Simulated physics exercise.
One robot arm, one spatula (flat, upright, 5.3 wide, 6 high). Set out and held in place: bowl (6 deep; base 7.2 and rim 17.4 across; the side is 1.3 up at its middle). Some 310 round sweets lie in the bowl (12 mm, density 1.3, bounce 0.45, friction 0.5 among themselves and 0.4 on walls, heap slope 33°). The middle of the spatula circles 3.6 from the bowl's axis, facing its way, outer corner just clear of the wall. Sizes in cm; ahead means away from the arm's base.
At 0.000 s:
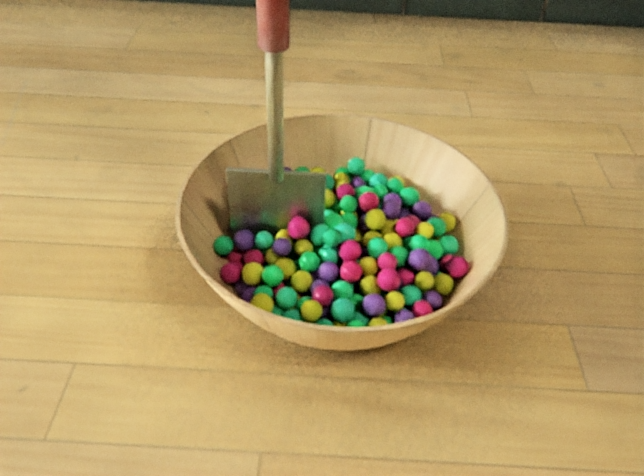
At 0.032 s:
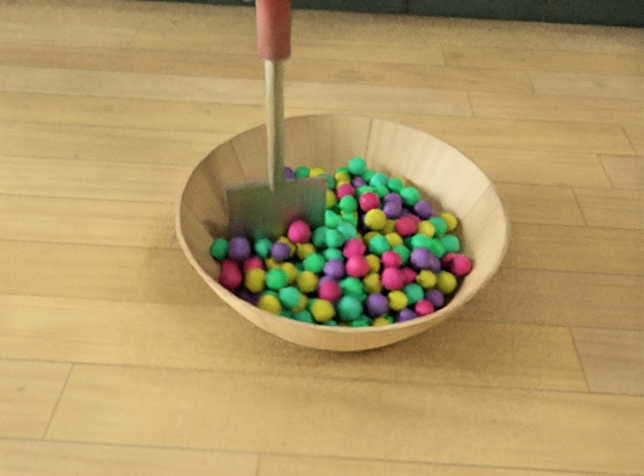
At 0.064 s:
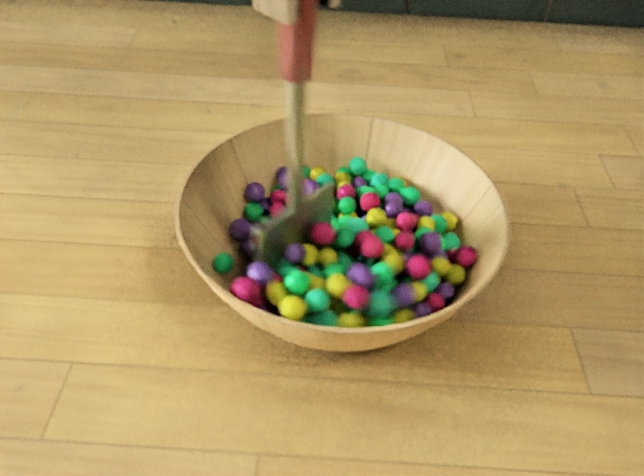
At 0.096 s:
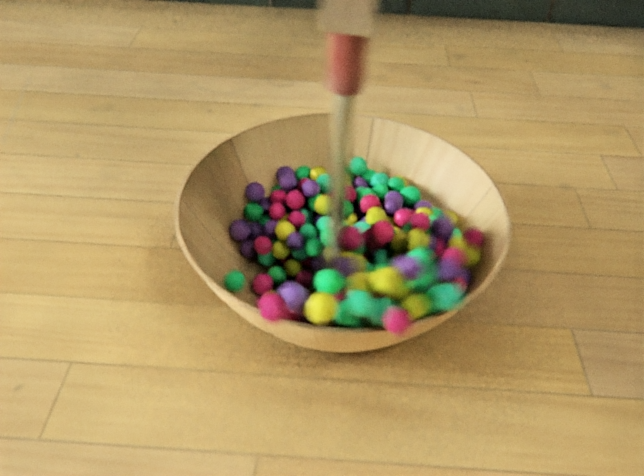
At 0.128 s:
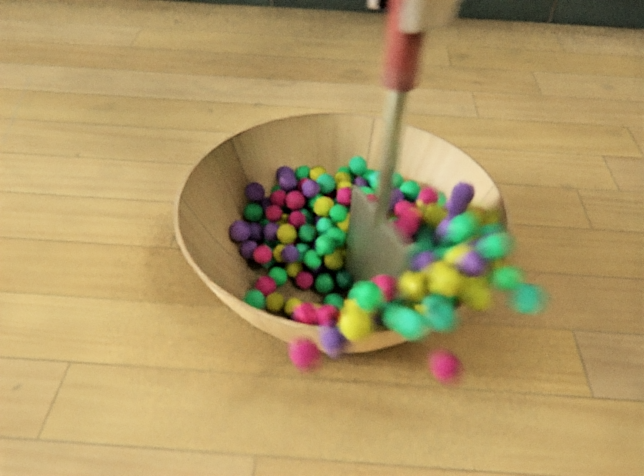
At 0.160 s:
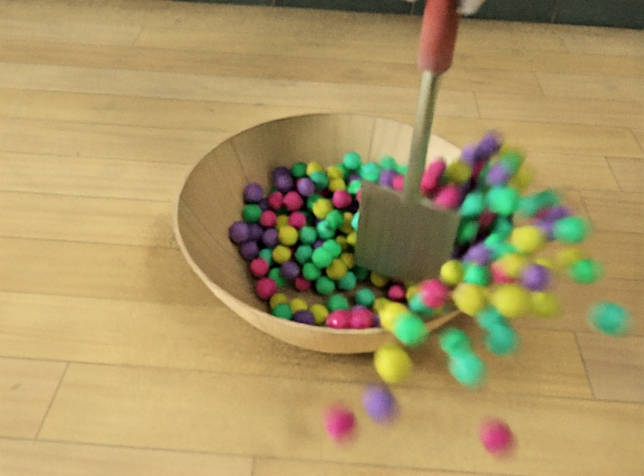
A spatula sweeps through a bowl of colourful balls, flinging some over the right side.
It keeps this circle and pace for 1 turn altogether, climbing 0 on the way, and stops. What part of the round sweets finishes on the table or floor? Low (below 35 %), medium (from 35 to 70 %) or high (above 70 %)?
A medium share, from 35 to 70 %, ends on the table or floor.
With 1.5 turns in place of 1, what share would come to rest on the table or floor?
Then about 60 per cent.
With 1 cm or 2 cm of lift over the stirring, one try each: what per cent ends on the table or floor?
Some 45 and 35 per cent.
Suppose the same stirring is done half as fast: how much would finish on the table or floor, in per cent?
In that case some 25 per cent.
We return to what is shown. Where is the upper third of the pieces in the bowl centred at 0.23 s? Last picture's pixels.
Around (386, 145).
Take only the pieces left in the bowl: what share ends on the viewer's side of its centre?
About 70 per cent.
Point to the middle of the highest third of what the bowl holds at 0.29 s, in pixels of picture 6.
Around (271, 148).
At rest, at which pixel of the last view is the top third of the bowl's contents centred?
At about (303, 297).
By 0.23 s, 229° round, highest piece 13 above the table; 240 in the bowl, 1 on the table or floor, 67 in flight or on the tool.
By 0.29 s, 301° round, highest piece 11 above the table; 202 in the bowl, 30 on the table or floor, 76 in flight or on the tool.
By 0.52 s, 0° round, highest piece 7 above the table; 156 in the bowl, 151 on the table or floor, 1 in flight or on the tool.
By 1.22 s, 0° round, highest piece 5 above the table; 155 in the bowl, 153 on the table or floor.
Final count, 155 in the bowl, 153 on the table or floor. That is 50 % on the table or floor.
